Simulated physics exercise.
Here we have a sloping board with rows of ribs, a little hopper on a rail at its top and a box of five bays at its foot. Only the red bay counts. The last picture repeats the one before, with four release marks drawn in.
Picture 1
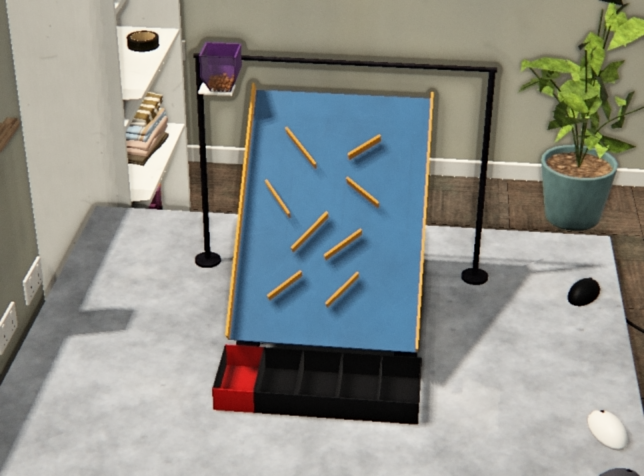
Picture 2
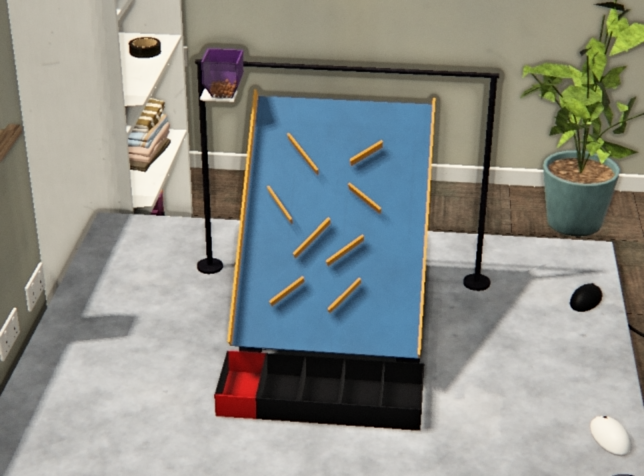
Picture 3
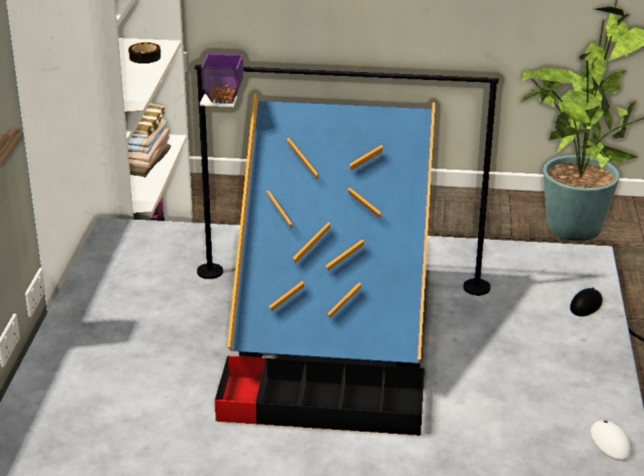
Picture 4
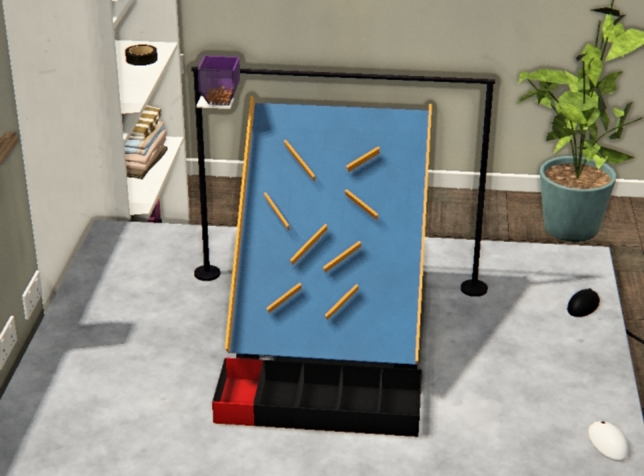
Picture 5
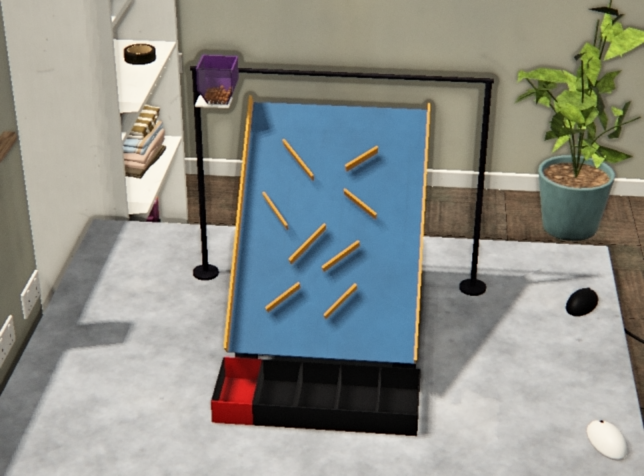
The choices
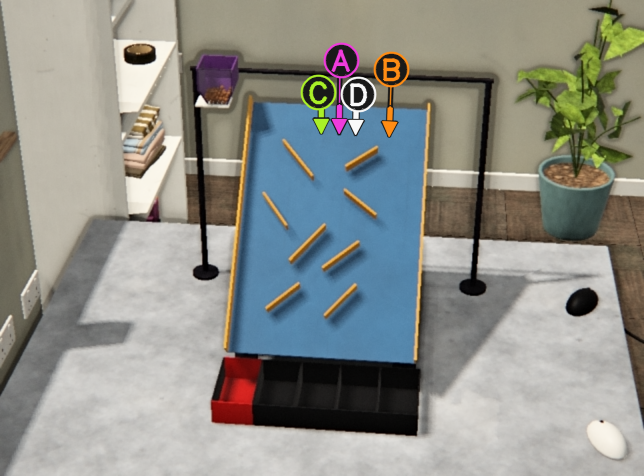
A sloping blue board with slanted orange ribs stood above a row of black bays with a red one at the left, a purple hopper up on the rail, and only the view shifted slightly.
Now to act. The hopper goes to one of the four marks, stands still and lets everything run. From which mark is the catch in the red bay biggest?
The answer is mark D.
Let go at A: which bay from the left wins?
It is the first one.
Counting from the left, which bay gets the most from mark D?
The first from the left.
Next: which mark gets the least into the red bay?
It is B.
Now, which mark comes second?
That is mark A.
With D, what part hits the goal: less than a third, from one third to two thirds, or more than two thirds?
Mark D gives more than two thirds.
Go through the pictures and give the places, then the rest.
The first picture shows hopper at (220, 82), cereal balls, door shut.
The second picture shows ribs (288, 133) to (317, 170), (350, 160) to (382, 141), (268, 186) to (291, 219).
The third picture shows ribs (349, 188) to (380, 214), (294, 259) to (329, 223), (327, 267) to (363, 240).
The fourth picture shows ribs (267, 309) to (300, 284), (326, 316) to (357, 285).
The fifth picture shows red bay at (232, 412), number 1 of 5 from the left.
On the marked copy, mark A meets the board at (339, 128); mark B meets the board at (389, 131); mark C meets the board at (321, 128); mark D meets the board at (355, 129).
Choosing A, most in the red bay, about a quarter in other bays.
Choosing B, about a quarter in the red bay, most in other bays.
Choosing C, about a third in the red bay, about two thirds in other bays.
Choosing D, most in the red bay, a small part in other bays.
